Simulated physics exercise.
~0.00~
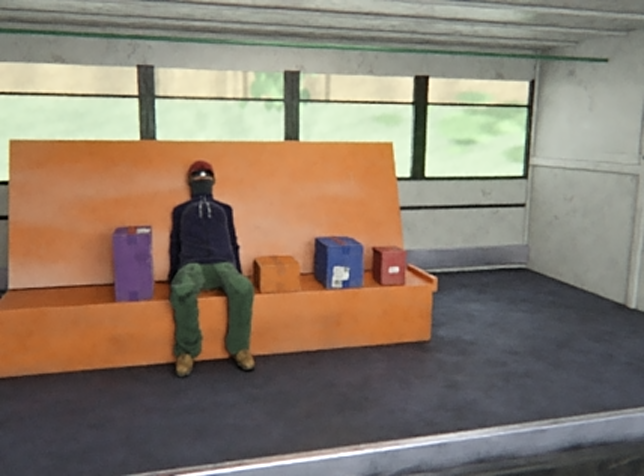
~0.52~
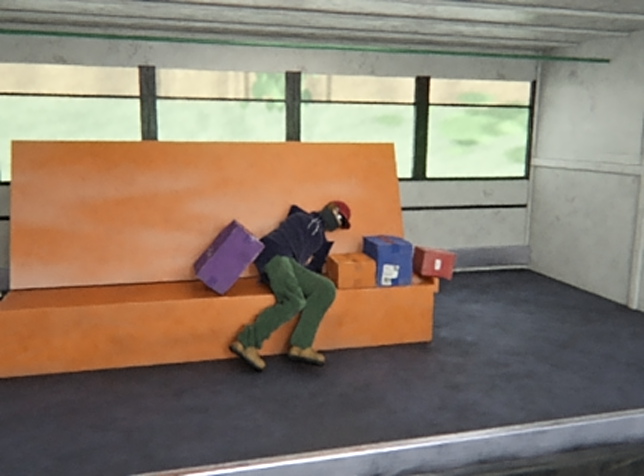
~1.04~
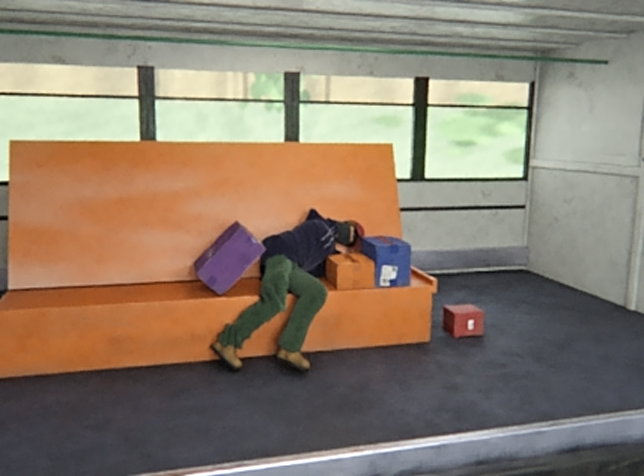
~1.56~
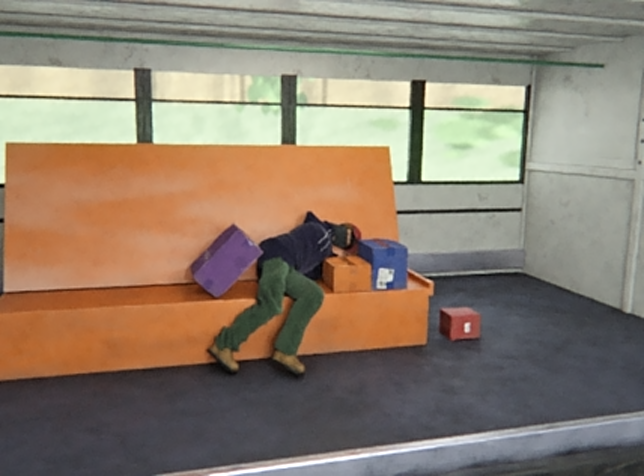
In this clip, a seated, masked figure in a red cap topples right along an orange bench, shifting the boxes beside them. The red box drops to the floor, while the figure ends slumped against the orange and blue boxes, the purple one leaning behind.
